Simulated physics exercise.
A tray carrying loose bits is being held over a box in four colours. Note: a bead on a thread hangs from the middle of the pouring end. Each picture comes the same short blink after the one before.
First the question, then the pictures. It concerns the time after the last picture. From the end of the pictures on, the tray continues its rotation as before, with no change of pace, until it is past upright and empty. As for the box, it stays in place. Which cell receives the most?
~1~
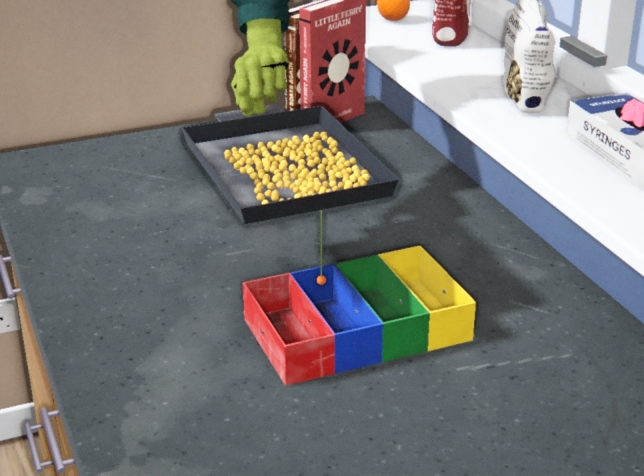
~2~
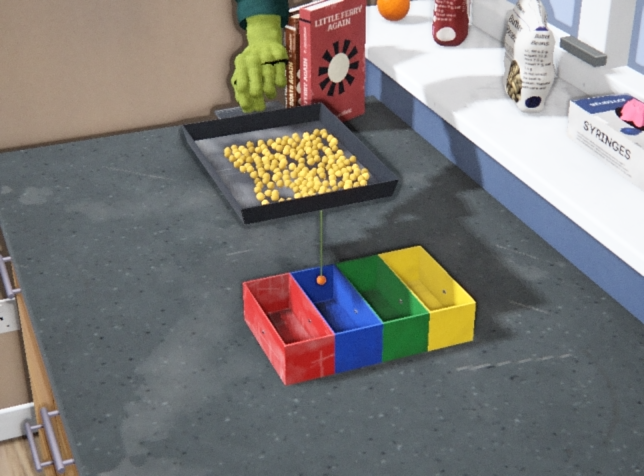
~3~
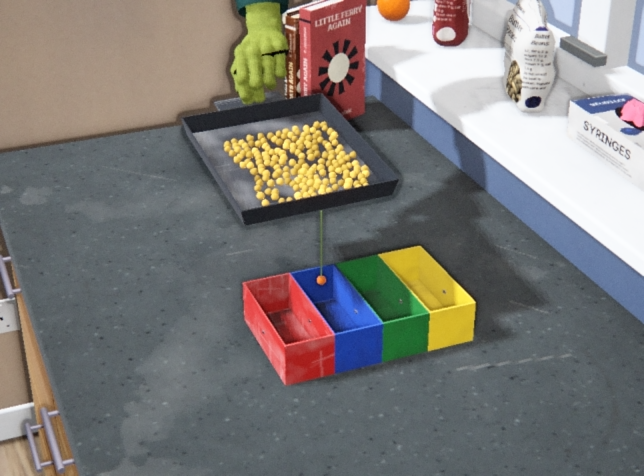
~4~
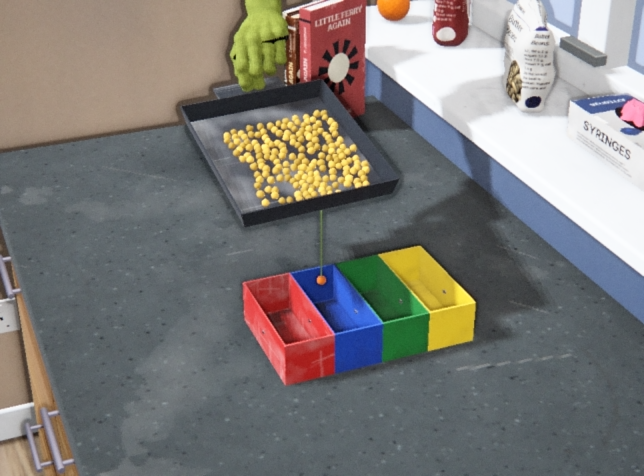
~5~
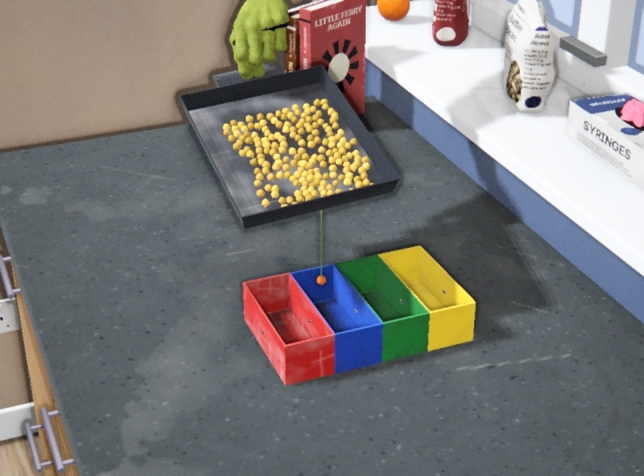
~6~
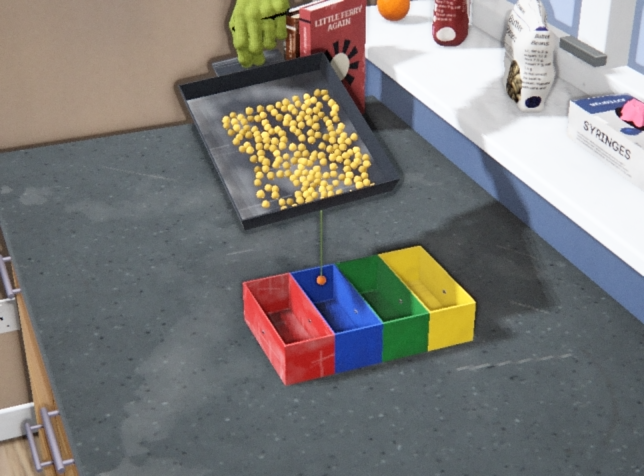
The red one.
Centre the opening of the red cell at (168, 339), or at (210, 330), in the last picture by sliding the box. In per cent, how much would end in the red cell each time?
0 and 0 in a hundred.
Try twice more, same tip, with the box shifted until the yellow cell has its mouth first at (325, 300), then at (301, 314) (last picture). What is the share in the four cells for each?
The first yields 90 per cent and the second 90 per cent.
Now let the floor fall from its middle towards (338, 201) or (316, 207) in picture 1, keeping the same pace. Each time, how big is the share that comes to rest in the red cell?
Lab note: Try 1 = 10 %, try 2 = 30 %.
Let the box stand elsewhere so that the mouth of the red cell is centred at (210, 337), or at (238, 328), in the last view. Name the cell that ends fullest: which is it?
The first time it is blue, and the second time it is the blue one.
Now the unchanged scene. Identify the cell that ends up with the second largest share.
The second spot goes to the blue one.
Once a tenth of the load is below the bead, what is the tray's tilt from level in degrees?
It has tipped about 100 degrees.
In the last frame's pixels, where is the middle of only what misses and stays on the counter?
I'd put the middle at roughly (238, 374).
Shortly afterwards, tray tipped steeply; all but a few on the tray; only a few falling or outside the box.
Next, tray tipped past a quarter turn; near half on the tray; a little in the red cell; only a few in the blue cell; near a third falling or outside the box.
Some moments later, tray tipped past a quarter turn; near half in the red cell; a little in the blue cell; only a few in the green cell; near a third falling or outside the box.
In the end, tray tipped past a quarter turn; near half in the red cell; a little in the blue cell; only a few in the green cell; none at all in the yellow cell; near a third outside the box.
